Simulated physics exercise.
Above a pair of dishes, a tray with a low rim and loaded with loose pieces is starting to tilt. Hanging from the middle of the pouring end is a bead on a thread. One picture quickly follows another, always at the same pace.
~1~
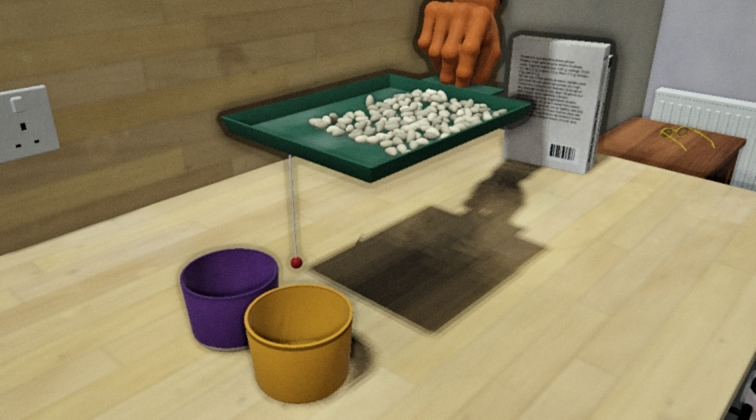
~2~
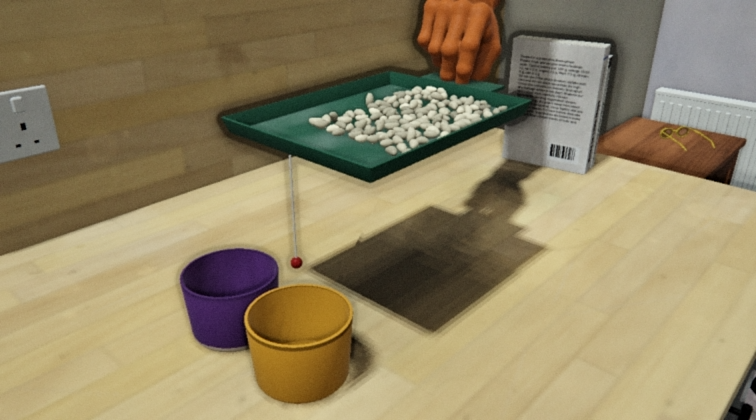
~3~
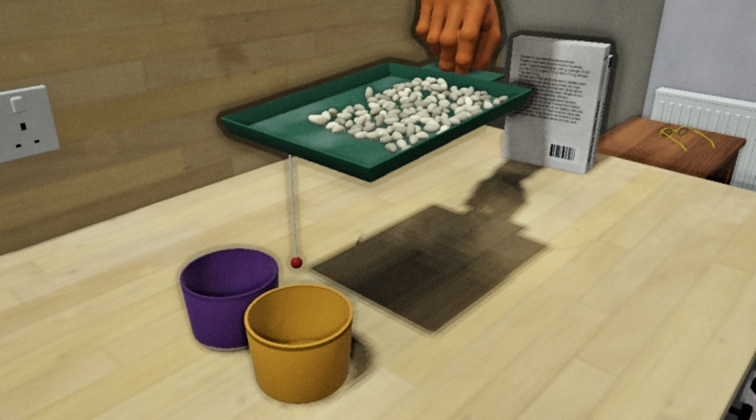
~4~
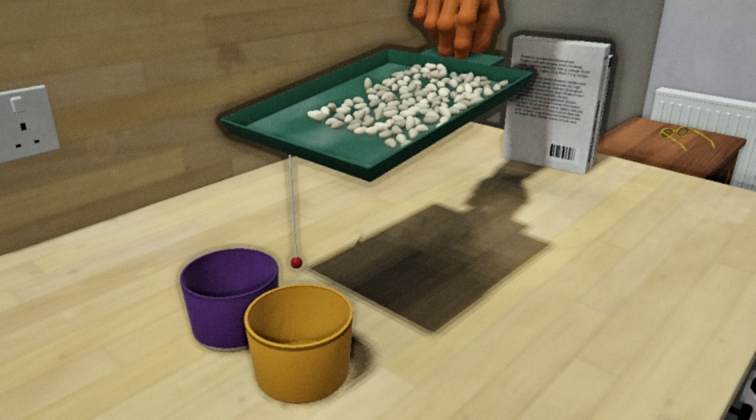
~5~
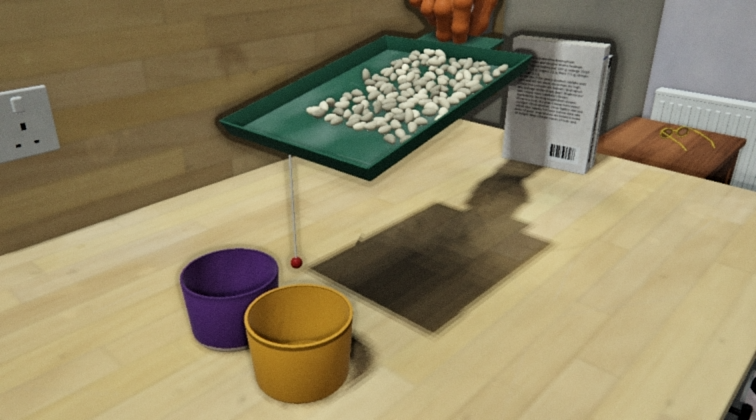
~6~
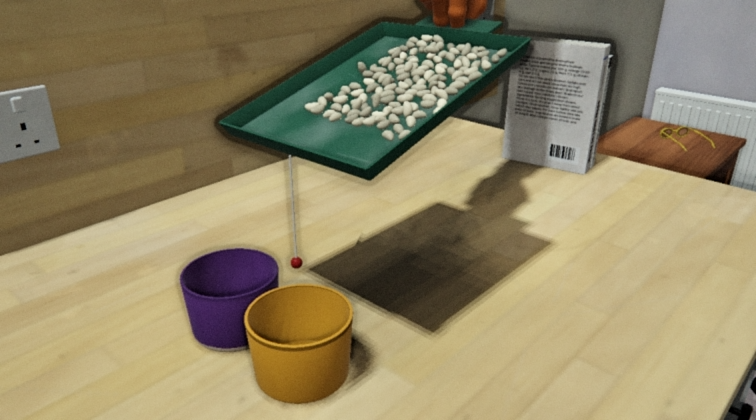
A green tray of white beans, gripped at its far edge by an orange hand, hangs above a pale wooden worktop, seen from slightly above by a still camera. Below at left sit a purple dish and a yellow-orange one, beside a red bead on a thread, with a grey book behind. The hand raises the tray's far side, slowly at first, steepening its slope toward the front left, while the beans shift slightly.
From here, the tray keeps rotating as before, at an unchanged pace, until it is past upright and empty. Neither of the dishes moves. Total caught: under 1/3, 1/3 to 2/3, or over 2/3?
The dishes will top two thirds of the load.
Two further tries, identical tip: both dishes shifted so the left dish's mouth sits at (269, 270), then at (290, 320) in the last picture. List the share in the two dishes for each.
The first position comes out at 40 per cent, the other at 40 per cent.
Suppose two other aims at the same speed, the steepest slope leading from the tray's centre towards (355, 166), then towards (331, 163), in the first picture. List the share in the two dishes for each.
The first try yields 30 percent and the second 50 percent.
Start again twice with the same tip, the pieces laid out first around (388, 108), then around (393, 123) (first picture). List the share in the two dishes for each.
From the first start you get 90 in a hundred, from the second 70 in a hundred.
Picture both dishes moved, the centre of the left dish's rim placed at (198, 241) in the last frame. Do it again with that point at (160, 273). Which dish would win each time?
Run 1: The one on the right side. Run 2: The one on the right side.
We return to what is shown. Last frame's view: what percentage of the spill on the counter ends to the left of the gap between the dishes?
Roughly 80 in a hundred.
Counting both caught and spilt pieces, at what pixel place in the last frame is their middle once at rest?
About pixel (273, 356).
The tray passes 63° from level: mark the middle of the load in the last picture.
Somewhere around pixel (292, 137) in the last picture.
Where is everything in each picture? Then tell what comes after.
In the first picture, corners of the pouring end at (229, 117) and (370, 164), level; middle of the load at (412, 120), white beans; left dish at (192, 315); right dish at (260, 363); bead on its thread at (297, 263).
In the second picture, corners of the pouring end at (229, 117) and (370, 164), level; middle of the load at (412, 117).
In the third picture, corners of the pouring end at (228, 117) and (369, 164), tipped barely, level across its low end; middle of the load at (412, 111).
In the fourth picture, corners of the pouring end at (227, 118) and (368, 164), tipped a little, level across its low end; middle of the load at (412, 102).
In the fifth picture, corners of the pouring end at (227, 119) and (367, 164), tipped a little, level across its low end; middle of the load at (410, 92).
In the sixth picture, corners of the pouring end at (226, 120) and (366, 164), tipped clearly, level across its low end; middle of the load at (408, 83); left dish at (192, 315); right dish at (260, 363).
Soon after the last picture, tray tipped steeply; most on the tray; a stray few in the right dish; a stray few in the left dish; a stray few outside both; a small part in the air.
A little later, tray tipped past a quarter turn; about a quarter on the tray; about a quarter in the right dish; a small part in the left dish; a small part outside both; about a third in the air.
Later still, tray tipped past a quarter turn; about a third in the right dish; about a third in the left dish; about a quarter outside both.
At rest, tray tipped past a quarter turn; about a third in the right dish; about a third in the left dish; about a quarter outside both.
